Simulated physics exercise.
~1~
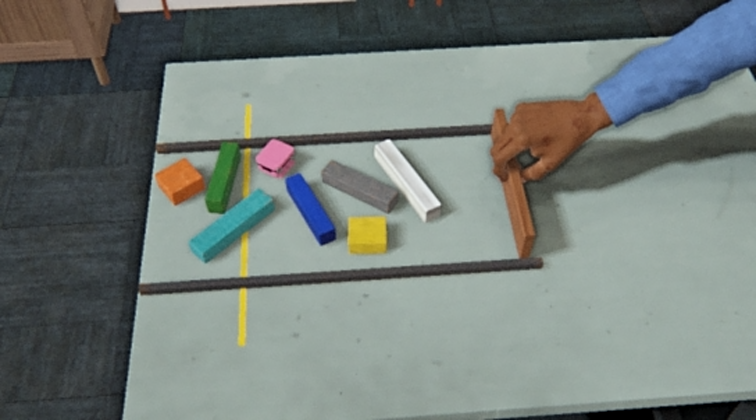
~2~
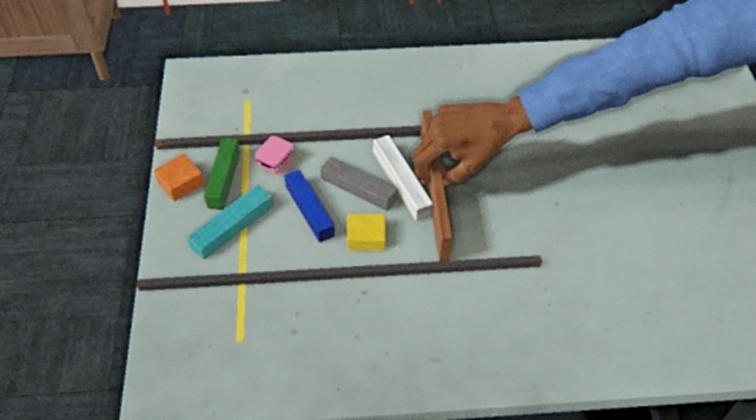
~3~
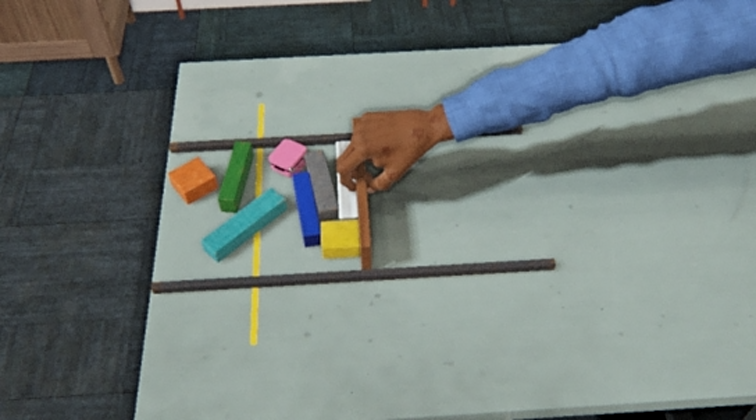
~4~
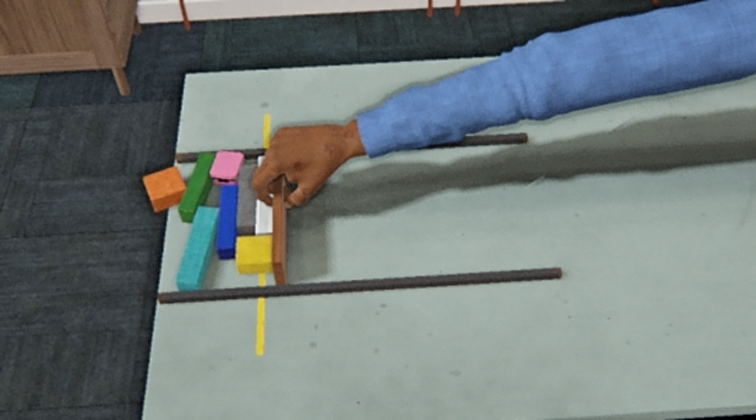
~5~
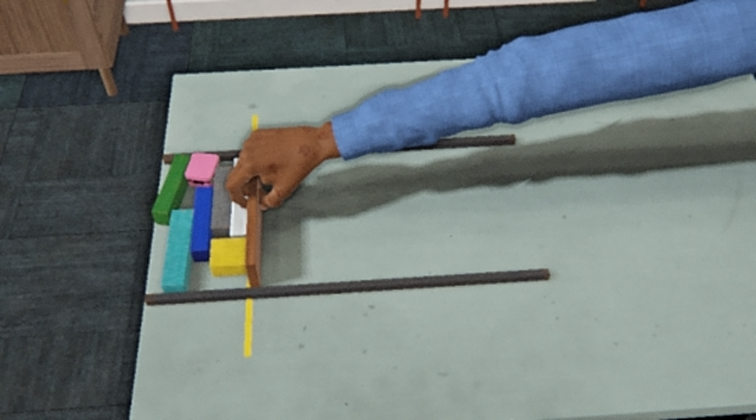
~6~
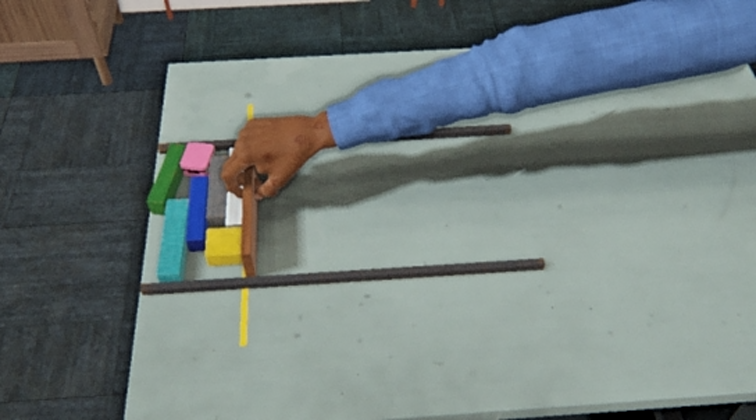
On a pale table, a hand in a blue sleeve slid an upright wooden board left between two dark rails, bunching the colourful bars and blocks together until the orange block went over the end, and the board stopped at the yellow tape.
